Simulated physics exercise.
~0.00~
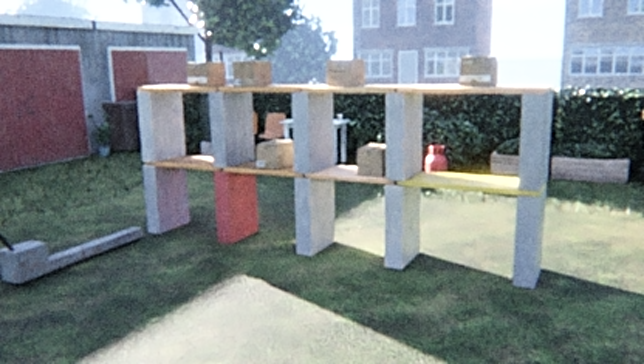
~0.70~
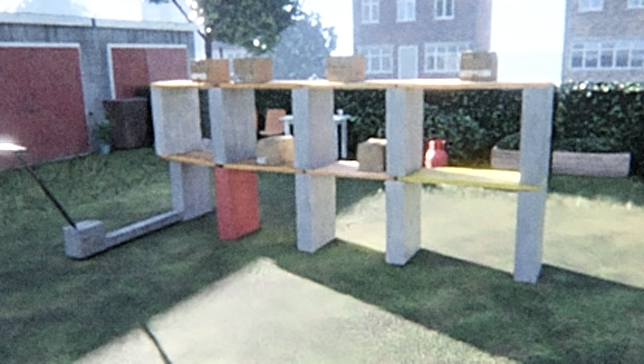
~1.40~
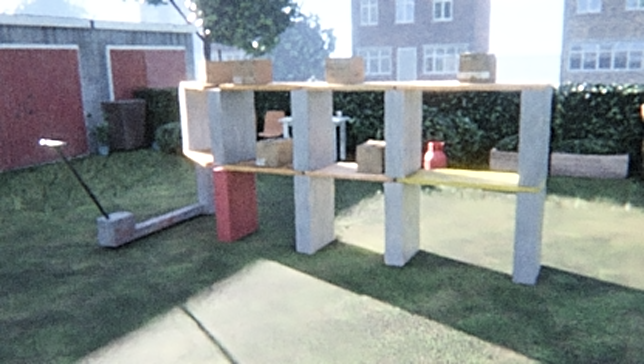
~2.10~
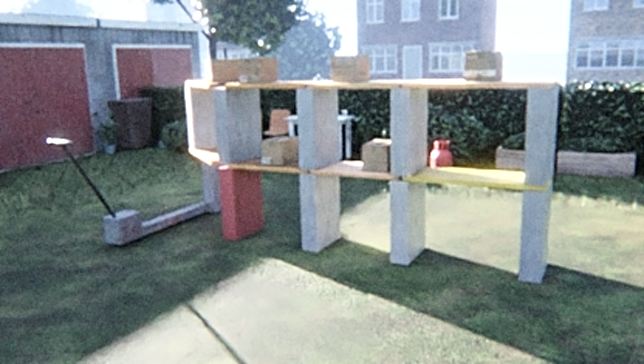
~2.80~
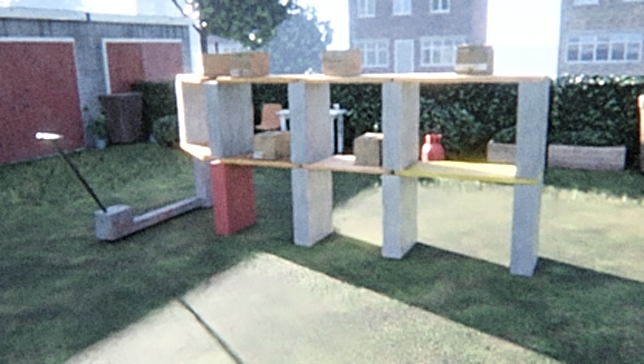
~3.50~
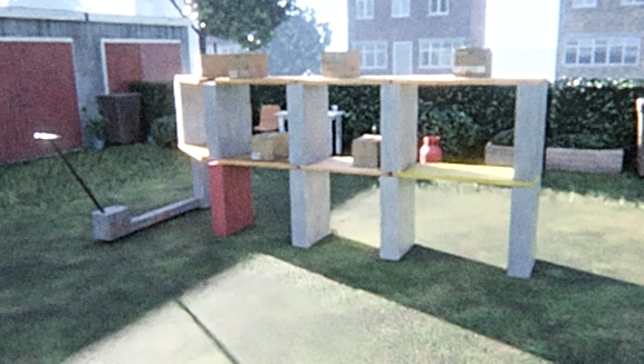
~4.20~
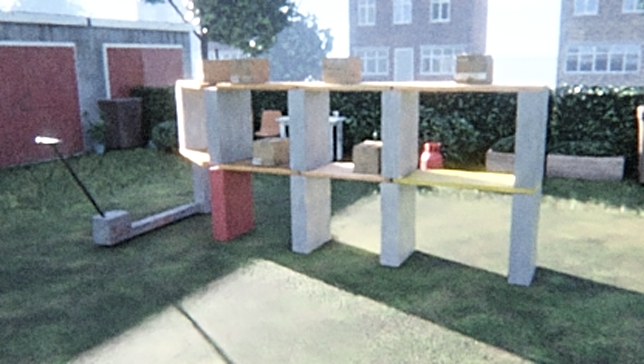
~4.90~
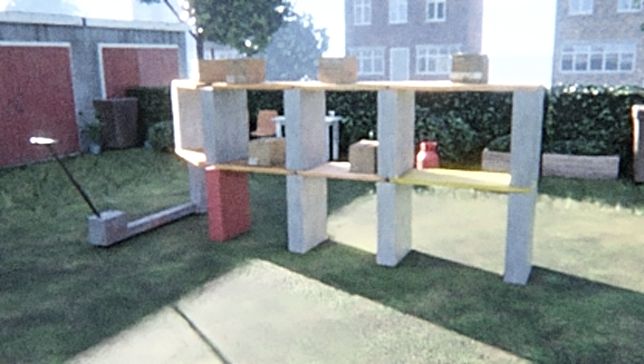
A two-tier run of boards and cartons stays standing as a jack shifts its left end.
